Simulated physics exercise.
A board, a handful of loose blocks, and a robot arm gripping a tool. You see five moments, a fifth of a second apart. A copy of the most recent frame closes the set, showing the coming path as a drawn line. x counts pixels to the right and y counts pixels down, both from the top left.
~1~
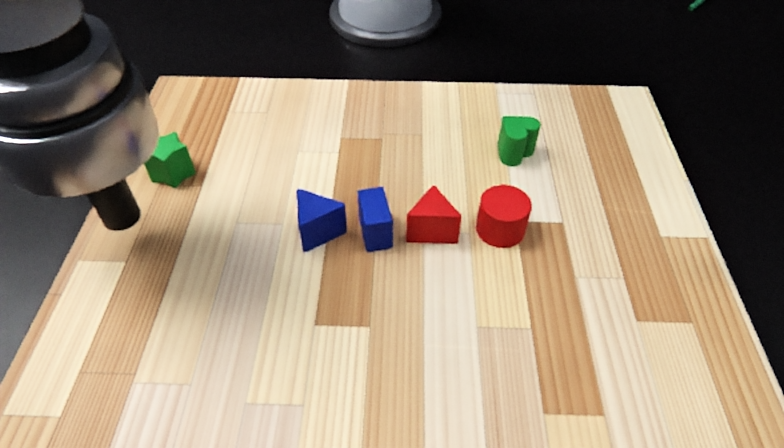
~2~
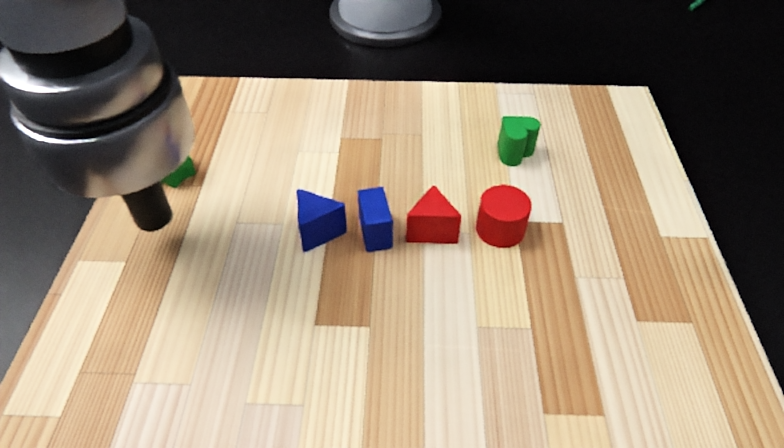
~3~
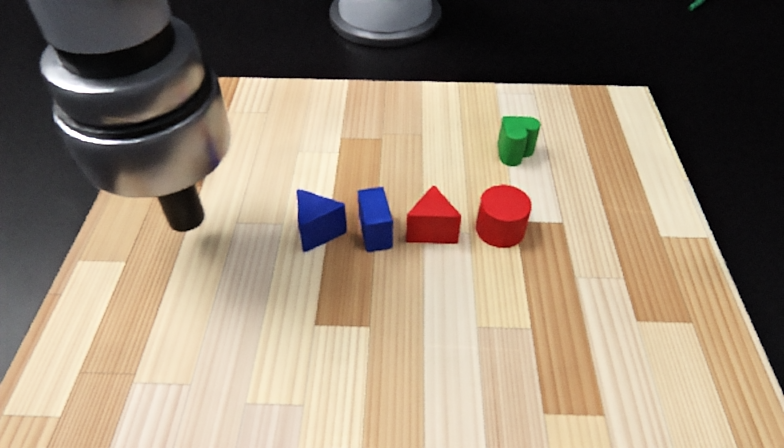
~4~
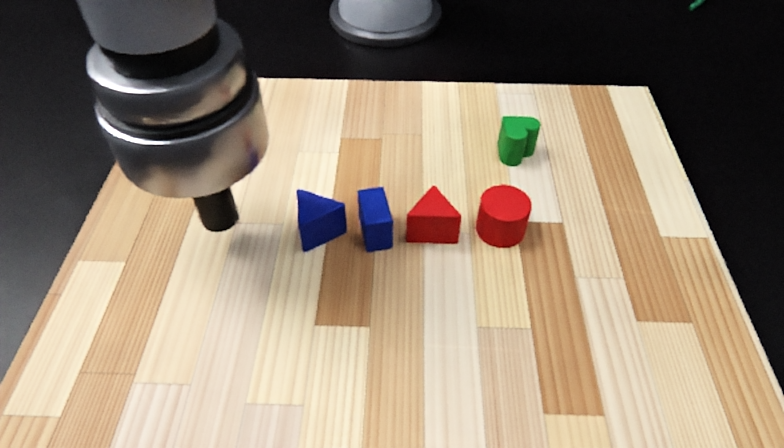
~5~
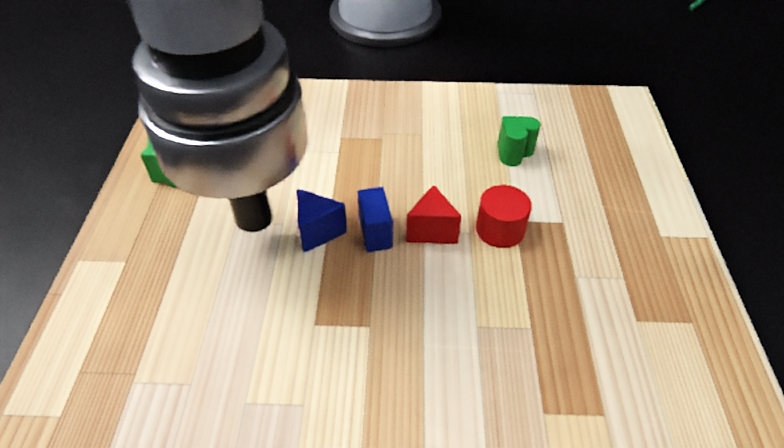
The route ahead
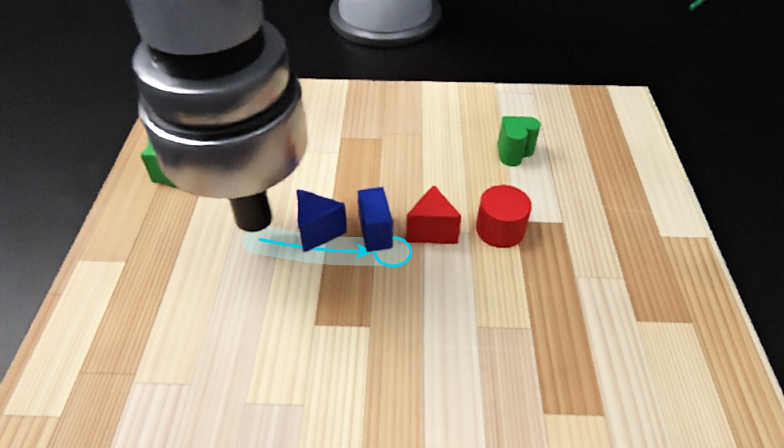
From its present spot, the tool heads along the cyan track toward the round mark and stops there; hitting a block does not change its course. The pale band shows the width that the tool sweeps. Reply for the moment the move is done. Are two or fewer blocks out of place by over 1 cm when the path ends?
Going by the path, no.
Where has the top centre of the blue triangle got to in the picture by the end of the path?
The spot you're after is about (362, 195) in the image.
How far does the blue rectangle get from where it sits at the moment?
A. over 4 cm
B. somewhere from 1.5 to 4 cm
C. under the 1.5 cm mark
Choice B: Somewhere from 1.5 to 4 cm.
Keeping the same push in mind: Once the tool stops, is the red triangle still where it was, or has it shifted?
The block moves away from its spot.
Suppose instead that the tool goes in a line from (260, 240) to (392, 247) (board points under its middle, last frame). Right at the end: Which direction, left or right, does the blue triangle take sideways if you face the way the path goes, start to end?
It's going to go left.
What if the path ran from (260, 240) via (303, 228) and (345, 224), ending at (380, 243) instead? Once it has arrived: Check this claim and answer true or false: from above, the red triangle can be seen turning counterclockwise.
That claim is true.
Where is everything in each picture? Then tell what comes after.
In the first picture, tool tip at (123, 218); block tops, blue triangle at (314, 205); blue rectangle at (375, 205); red triangle at (434, 204).
In the second picture, tool at (155, 218); blocks unchanged.
In the third picture, tool at (187, 219); blocks unchanged.
In the fourth picture, tool at (221, 219); blocks unchanged.
In the fifth picture, tool at (255, 219); blue triangle at (314, 205); blue rectangle at (375, 205); red triangle at (434, 204).
Path on the board, from (260, 240) by way of (303, 247) and (347, 251) to (393, 251).
The first path, step by step. One third of the way, tool at (300, 227); blue triangle at (329, 203), turned 25° anticlockwise.
Two thirds of the way, tool at (346, 231); blue triangle at (355, 197), turned 55° anticlockwise; blue rectangle at (385, 201), turned 15° clockwise.
At the end, tool at (393, 231); blue triangle at (362, 195), turned 70° anticlockwise; blue rectangle at (403, 197), turned 30° anticlockwise; red triangle at (457, 195).
